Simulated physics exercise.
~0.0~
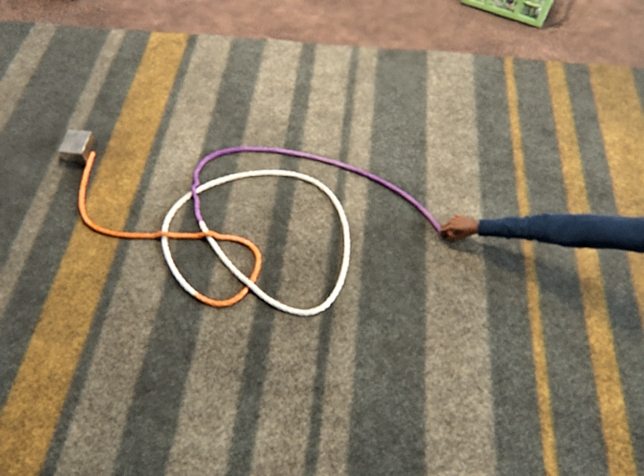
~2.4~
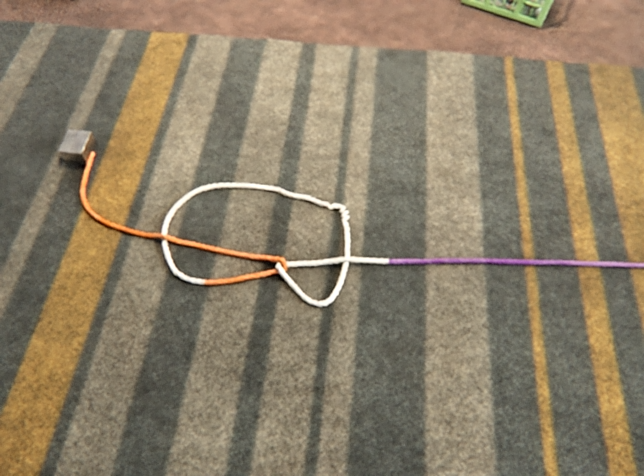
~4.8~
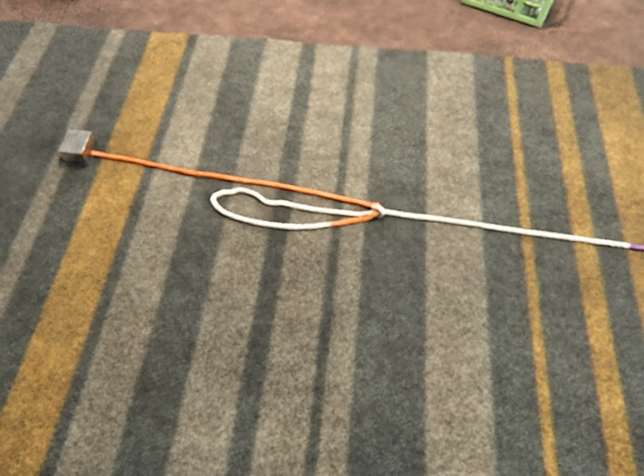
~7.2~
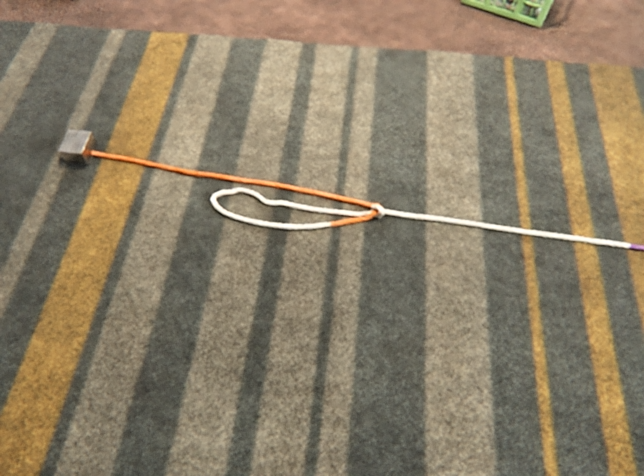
A rope coloured orange, white and purple lies in loose, overlapping loops on a striped grey and mustard living-room carpet, seen from above by a still camera. Its orange end is fixed to a small grey block at left, while a hand in a dark blue sleeve holds the purple end at right. The hand pulls the purple end rightward out of view, and the loops shrink as the white section follows. The orange part straightens from the block, and the crossing slides right. Finally the rope stops, stretched nearly straight, with a slim white and orange loop still trailing left from the crossing.
